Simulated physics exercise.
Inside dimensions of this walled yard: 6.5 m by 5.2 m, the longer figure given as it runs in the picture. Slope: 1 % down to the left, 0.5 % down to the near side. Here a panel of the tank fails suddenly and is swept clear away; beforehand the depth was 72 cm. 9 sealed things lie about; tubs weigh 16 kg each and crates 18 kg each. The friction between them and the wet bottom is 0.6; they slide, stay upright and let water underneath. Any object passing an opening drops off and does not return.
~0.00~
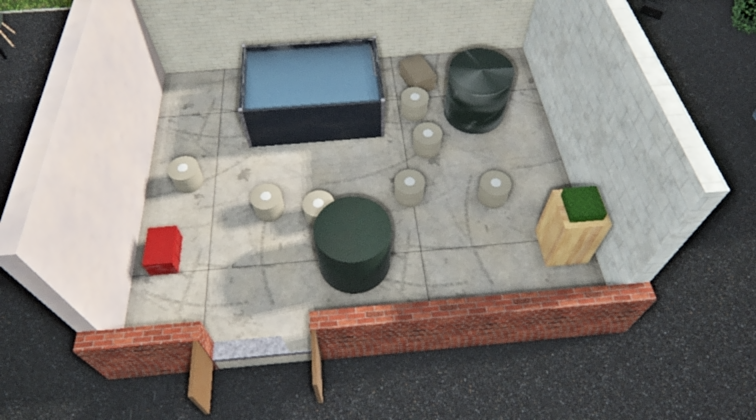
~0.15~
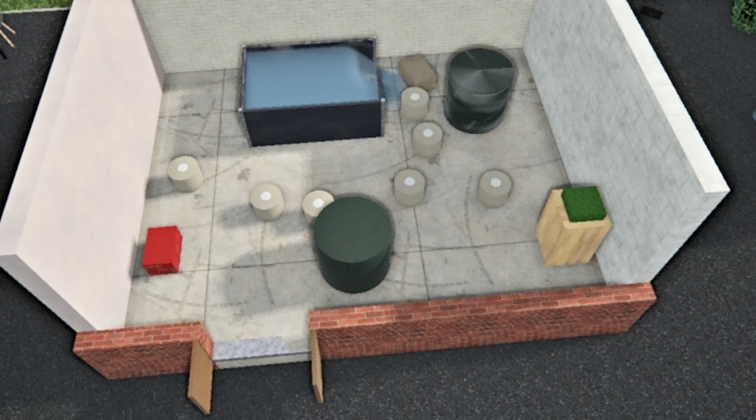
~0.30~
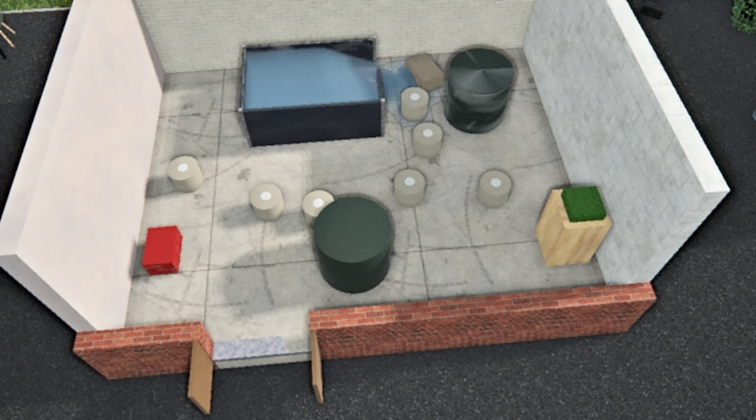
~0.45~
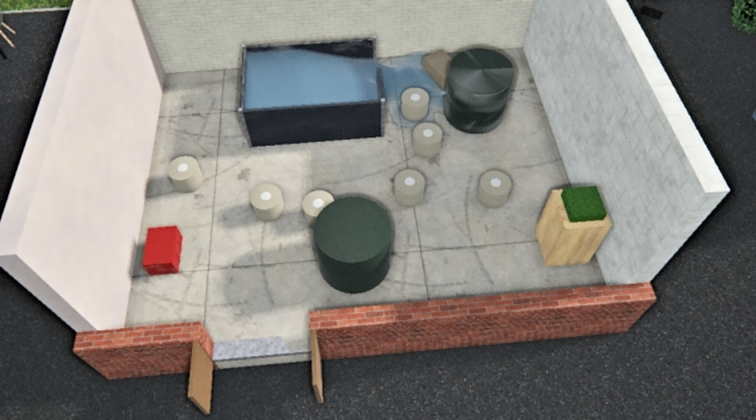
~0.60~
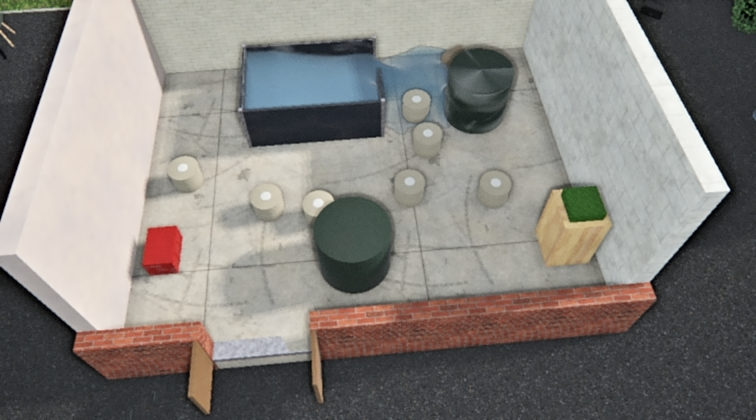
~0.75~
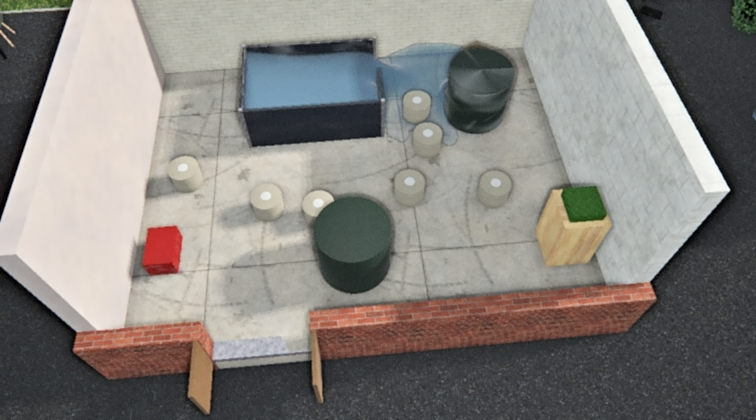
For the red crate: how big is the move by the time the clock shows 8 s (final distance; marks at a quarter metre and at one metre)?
Odds are it hangs on where it is.
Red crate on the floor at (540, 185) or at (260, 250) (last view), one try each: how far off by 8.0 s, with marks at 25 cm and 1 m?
Run one, it gets swept far; run two, it remains planted.
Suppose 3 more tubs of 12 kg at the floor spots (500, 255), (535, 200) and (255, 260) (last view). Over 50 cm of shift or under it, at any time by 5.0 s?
One by one: Beyond the mark, beyond the mark, below the mark.
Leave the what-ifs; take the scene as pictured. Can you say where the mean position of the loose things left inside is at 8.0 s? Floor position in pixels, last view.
Around (315, 213).
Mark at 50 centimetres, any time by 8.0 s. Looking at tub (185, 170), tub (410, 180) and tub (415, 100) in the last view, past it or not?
Well, going one by one, it's not that far, not that far and not that far.
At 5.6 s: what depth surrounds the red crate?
Around 0 cm.
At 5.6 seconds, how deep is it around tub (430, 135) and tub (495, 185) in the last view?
3 and 15 cm.
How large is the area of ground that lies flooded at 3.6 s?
Around 17 m2 of it.
After 1.6 s the red crate is near (160, 245), 0.0 m from its start, aground; 0 of 9 are out; 1 afloat.
After 3.6 s the red crate is near (160, 245), 0.0 m from its start, aground; 0 of 9 are out; 1 afloat.
After 5.6 s the red crate is near (160, 245), 0.0 m from its start, aground; 0 of 9 are out; 2 afloat.
After 8.0 s the red crate is near (160, 245), 0.0 m from its start, aground; 0 of 9 are out; 0 afloat.
